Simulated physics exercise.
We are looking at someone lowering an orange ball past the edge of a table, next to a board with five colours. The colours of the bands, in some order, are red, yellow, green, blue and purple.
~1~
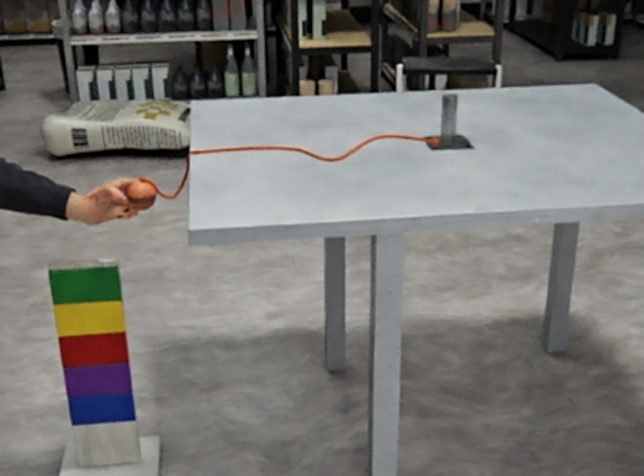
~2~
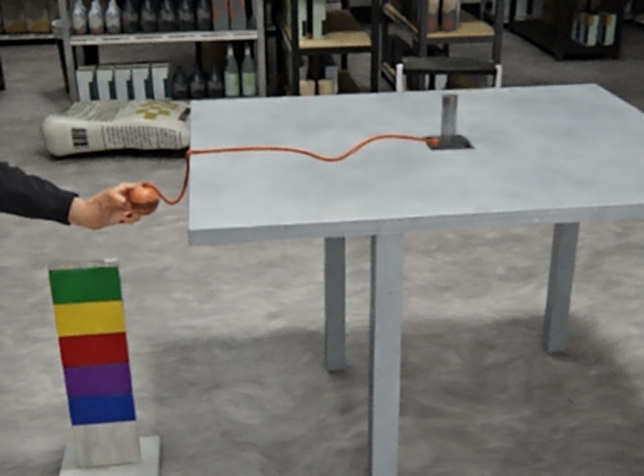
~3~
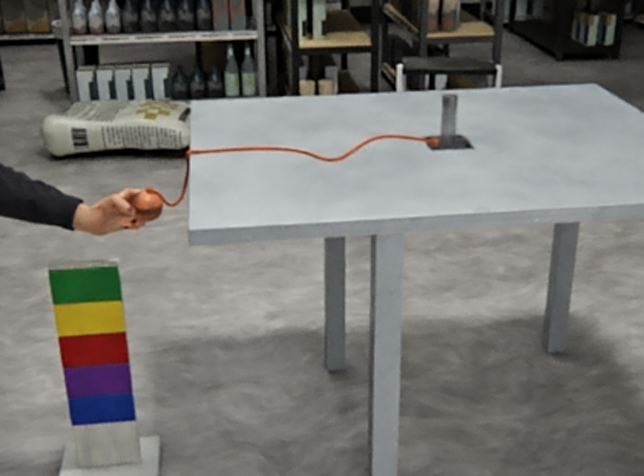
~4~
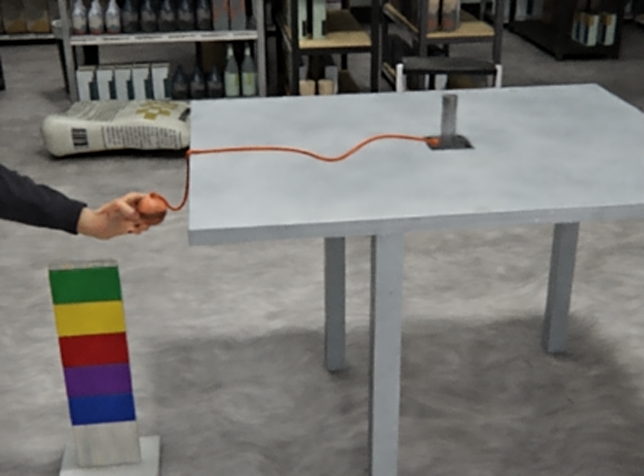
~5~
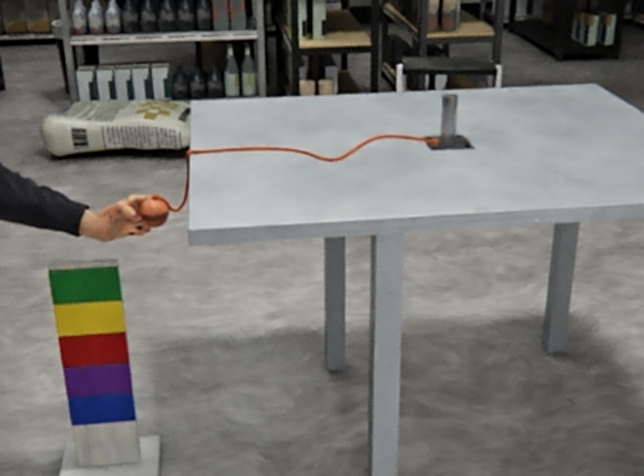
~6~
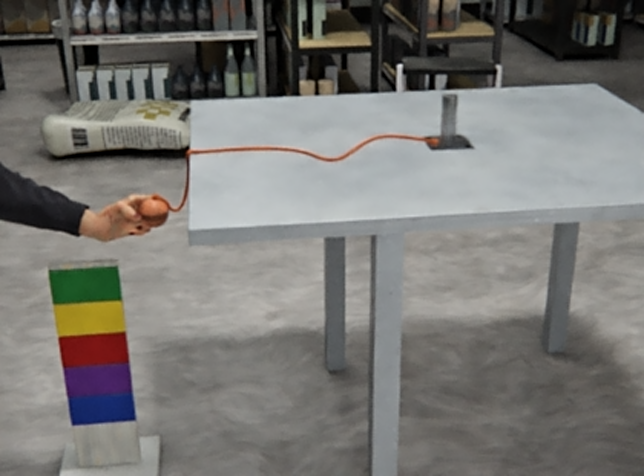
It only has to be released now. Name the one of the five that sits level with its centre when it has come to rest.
That would be yellow.
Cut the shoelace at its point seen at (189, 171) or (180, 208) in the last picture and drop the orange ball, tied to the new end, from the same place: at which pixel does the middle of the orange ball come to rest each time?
The pixels are (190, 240) and (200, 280), in that order.
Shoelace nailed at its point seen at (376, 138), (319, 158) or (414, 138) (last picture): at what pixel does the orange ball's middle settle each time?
(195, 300), (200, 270), (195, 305).
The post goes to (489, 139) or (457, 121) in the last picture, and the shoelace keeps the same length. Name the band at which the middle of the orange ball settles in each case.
Try one - green; try two - green.
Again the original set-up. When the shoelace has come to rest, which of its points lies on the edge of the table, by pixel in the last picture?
(248, 149), give or take.
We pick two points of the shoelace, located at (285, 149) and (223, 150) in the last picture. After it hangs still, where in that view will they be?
In that view they reach (229, 156) and (190, 186).
Soon after, ball near (206, 298); level with yellow.
After that, ball near (189, 311); level with yellow.
In the end, ball near (195, 312); level with yellow. Its middle rests at the yellow band.
